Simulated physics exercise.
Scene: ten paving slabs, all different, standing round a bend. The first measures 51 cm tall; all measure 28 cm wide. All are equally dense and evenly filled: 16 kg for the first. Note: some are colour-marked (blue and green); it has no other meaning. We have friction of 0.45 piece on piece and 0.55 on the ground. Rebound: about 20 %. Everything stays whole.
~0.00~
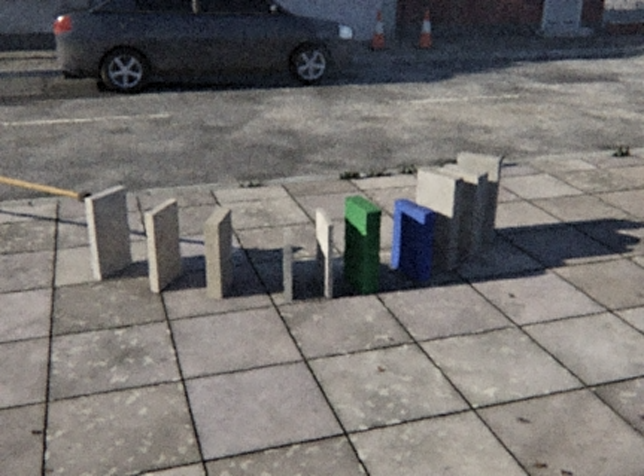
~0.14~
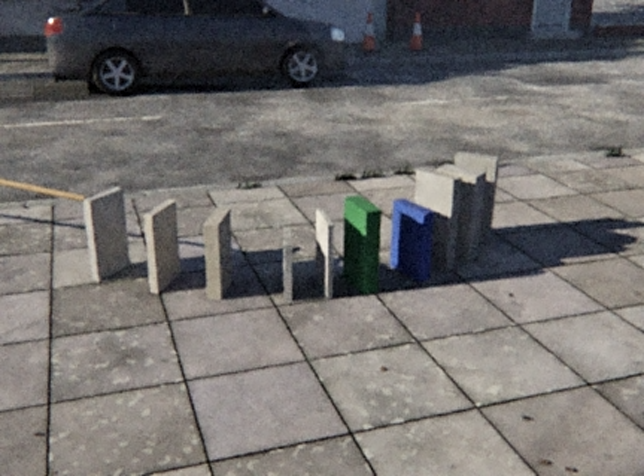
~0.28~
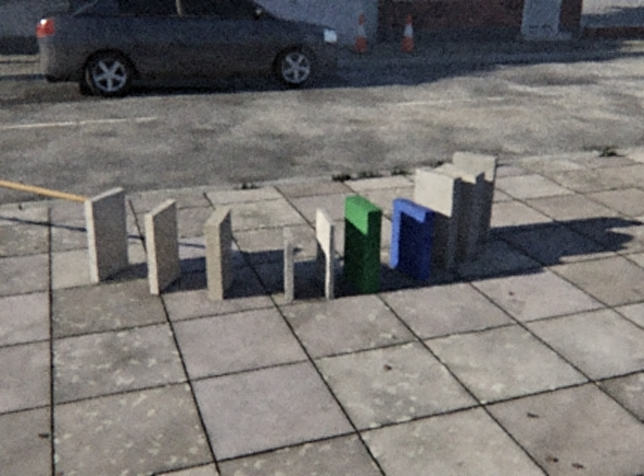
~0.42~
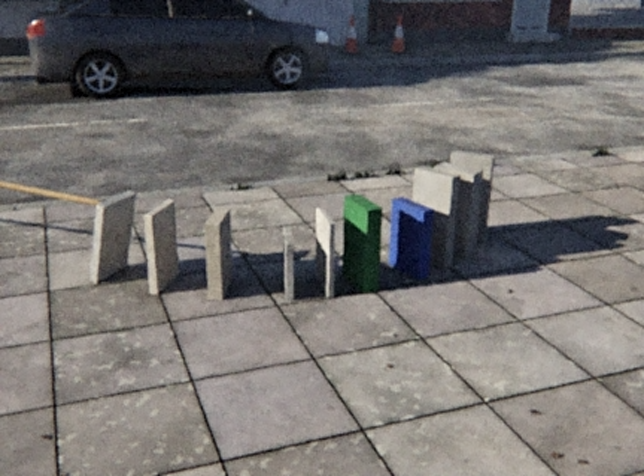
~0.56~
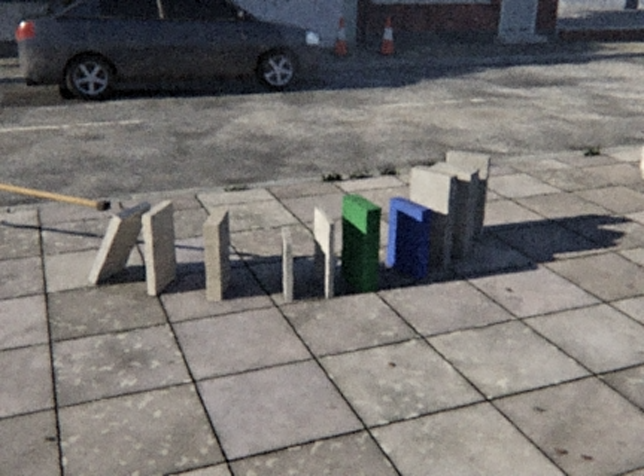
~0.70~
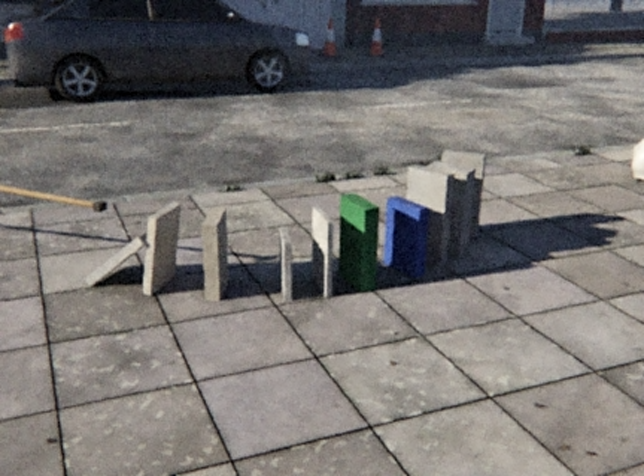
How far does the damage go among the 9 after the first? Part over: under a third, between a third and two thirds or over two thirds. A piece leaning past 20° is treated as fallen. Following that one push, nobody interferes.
The fallen share tops two thirds.
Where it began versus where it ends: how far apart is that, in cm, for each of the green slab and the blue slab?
Displacement in cm - green: 30; blue: 20.
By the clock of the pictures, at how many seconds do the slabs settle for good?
About 3.0 s.
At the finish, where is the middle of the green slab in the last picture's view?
Near pixel (394, 254).
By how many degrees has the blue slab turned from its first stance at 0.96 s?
Some 0 degrees.
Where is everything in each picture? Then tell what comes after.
In the first picture (we follow the side turned to the camera; the camera moves round a little), pole end (80, 199) 12 cm from the first slab; green slab (354, 246); blue slab (407, 241); no other piece has moved.
Pole end 55 mm from the first slab; green slab (353, 246), in the second picture.
Pole end pushing; green slab (354, 246), in the third picture.
Pole end pushing; green slab (354, 245); no other piece has moved, in the fourth picture.
Pole end (99, 208) stopped; green slab (353, 244); no other piece has moved, in the fifth picture.
Pole end (95, 208) stopped; green slab (351, 244); blue slab (401, 238); steepest lean 9°, the slab at (166, 250); one has shifted, in the sixth picture.
Around 0.96 s, 1 of the 9 other slabs over.
Around 1.38 s, 4 of the 9 other slabs over; green slab tipped 11°.
Around 2.38 s, 8 of the 9 other slabs over; green slab tipped 63°; blue slab tipped 42°.
Around 2.76 s, 9 of the 9 other slabs over; green slab tipped 68°; blue slab tipped 63°.
Finally (3.3 s), 9 of the 9 other slabs over; green slab tipped 72°; blue slab tipped 61°. That is 100 per cent. Not one is left standing. Seen by the last camera, middles, green slab near (394, 254), blue slab near (432, 241).
